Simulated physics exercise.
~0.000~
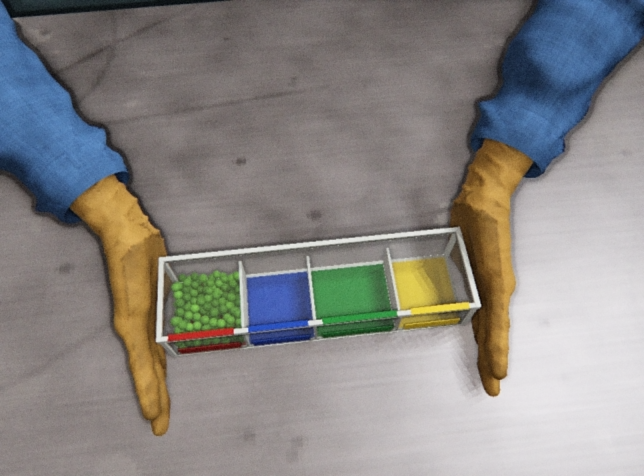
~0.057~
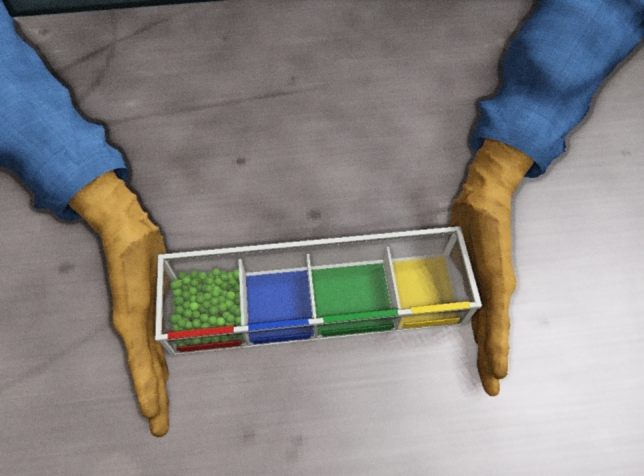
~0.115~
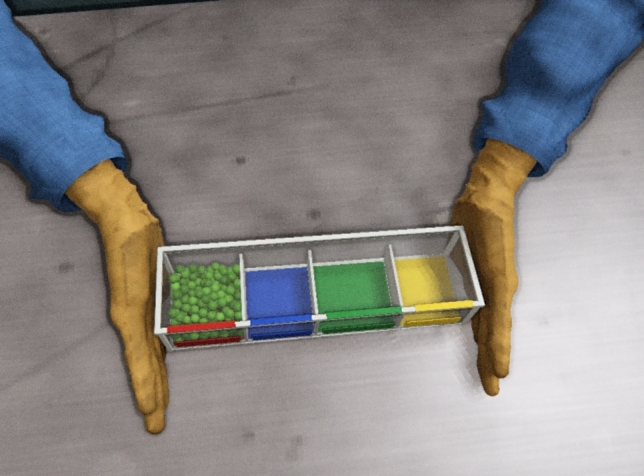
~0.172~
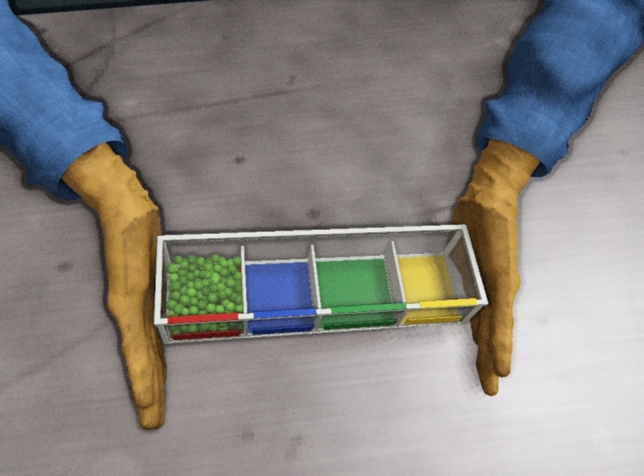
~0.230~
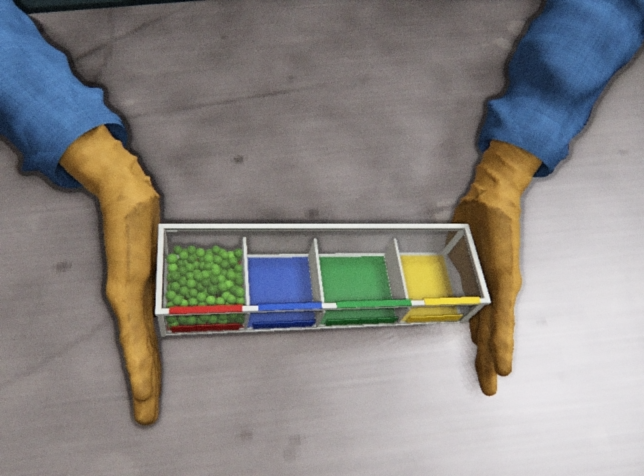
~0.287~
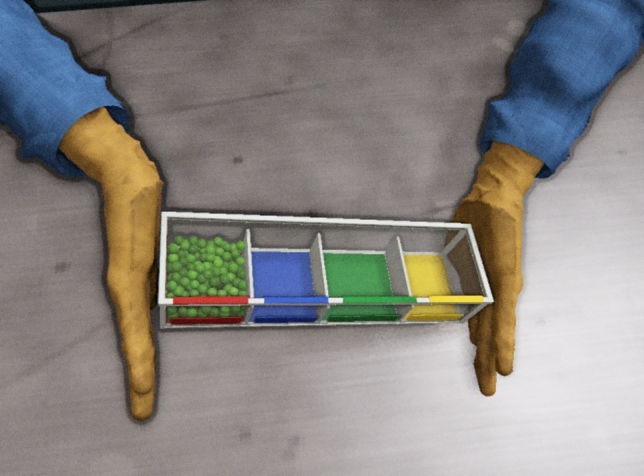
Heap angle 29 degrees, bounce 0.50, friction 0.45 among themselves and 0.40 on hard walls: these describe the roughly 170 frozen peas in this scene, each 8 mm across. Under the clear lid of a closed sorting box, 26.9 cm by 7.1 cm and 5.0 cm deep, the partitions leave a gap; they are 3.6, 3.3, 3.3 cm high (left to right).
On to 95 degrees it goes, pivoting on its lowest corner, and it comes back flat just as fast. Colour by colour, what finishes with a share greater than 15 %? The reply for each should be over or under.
For red it is over, for blue it is under, for green it is under, for yellow it is over.
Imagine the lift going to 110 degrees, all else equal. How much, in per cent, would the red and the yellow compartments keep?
Result - red 75 percent; yellow 25 percent.
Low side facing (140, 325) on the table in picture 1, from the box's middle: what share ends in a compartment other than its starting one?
The share comes to about 0 in a hundred.
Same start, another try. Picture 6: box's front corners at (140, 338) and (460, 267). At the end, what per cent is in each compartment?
Final shares, in per cent - red: 100, blue: 0, green: 0, yellow: 0.
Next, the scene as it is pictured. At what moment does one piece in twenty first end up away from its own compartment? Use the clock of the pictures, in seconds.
It comes at roughly 1.30 s.
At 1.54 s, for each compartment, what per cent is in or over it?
It splits as red 80, blue 5, green 5 and yellow 5 percent.
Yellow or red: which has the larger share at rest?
The larger amount is in the red one.
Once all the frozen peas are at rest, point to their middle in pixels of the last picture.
I'd put it at about (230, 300).
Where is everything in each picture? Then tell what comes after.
The first picture shows box tilt 0 degrees, front corners at (162, 338) and (474, 304); red 100 %.
The second picture shows box tilt 1 degrees, front corners at (161, 336) and (475, 303).
The third picture shows box tilt 4 degrees, front corners at (160, 329) and (478, 302), lowest corner right back.
The fourth picture shows box tilt 7 degrees, front corners at (160, 320) and (481, 301), lowest corner right back.
The fifth picture shows box tilt 11 degrees, front corners at (161, 310) and (484, 299), lowest corner right back.
The sixth picture shows box tilt 15 degrees, front corners at (165, 300) and (487, 299), lowest corner right back; red 100 %. The box's pace is about 65 degrees a second.
Then, at 1.54 s, tilt 95 degrees; red 80 %, blue 5 %, green 5 %, yellow 5 %.
Then, at 2.38 s, tilt 43 degrees; red 75 %, blue 5 %, yellow 20 %.
Then, at 3.23 s, tilt 0 degrees; red 70 %, blue 5 %, yellow 20 %.
By 3.8 s all is still; red 70 %, blue 5 %, green 0 %, yellow 20 %.
